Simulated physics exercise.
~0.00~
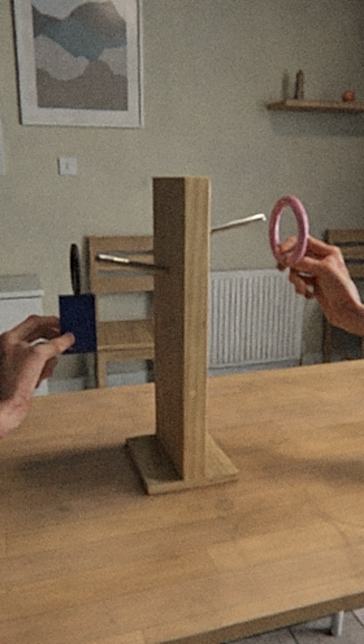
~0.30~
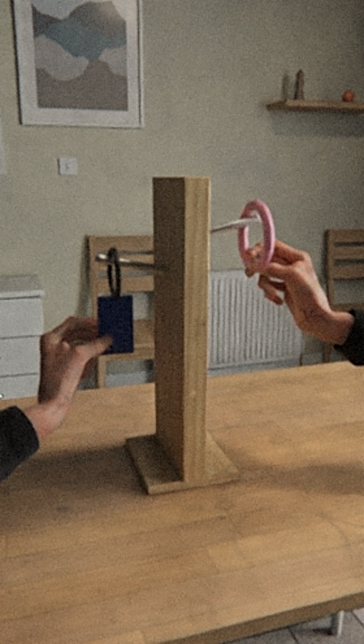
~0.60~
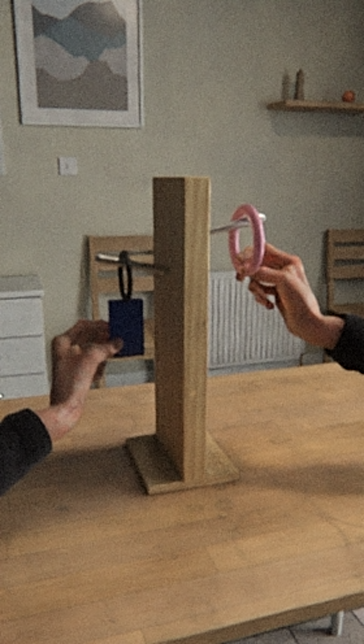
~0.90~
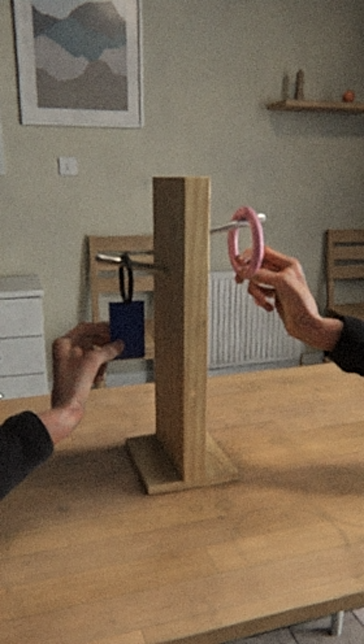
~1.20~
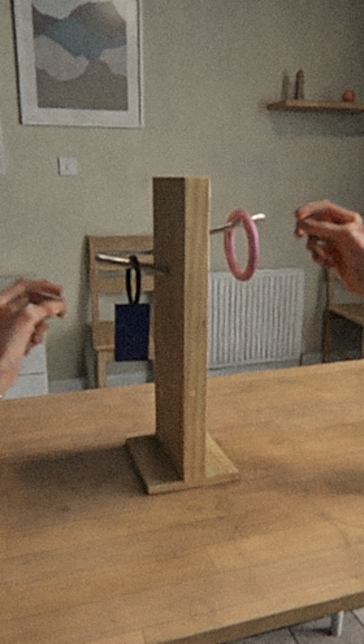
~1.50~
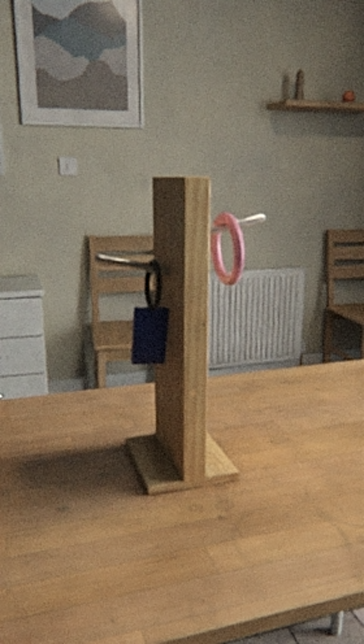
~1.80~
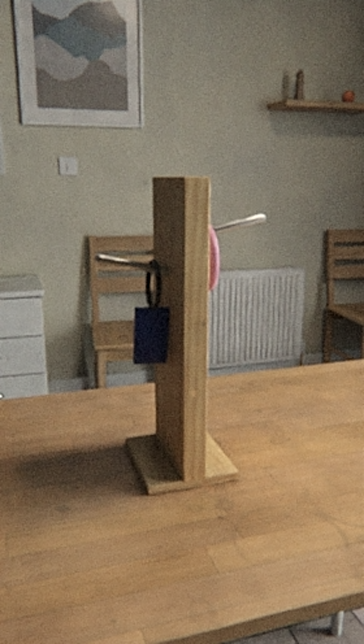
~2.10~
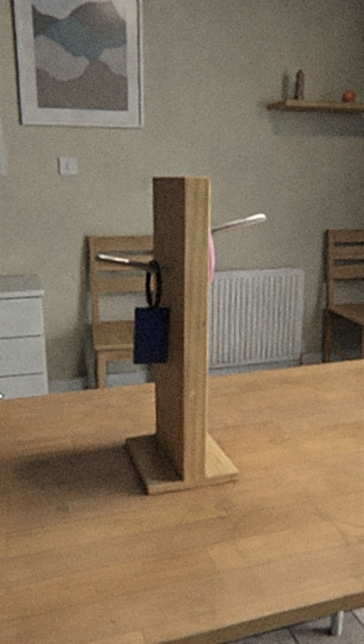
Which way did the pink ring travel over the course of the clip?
The pink ring moved to the left, going onto the peg and then sliding in toward the wooden post.
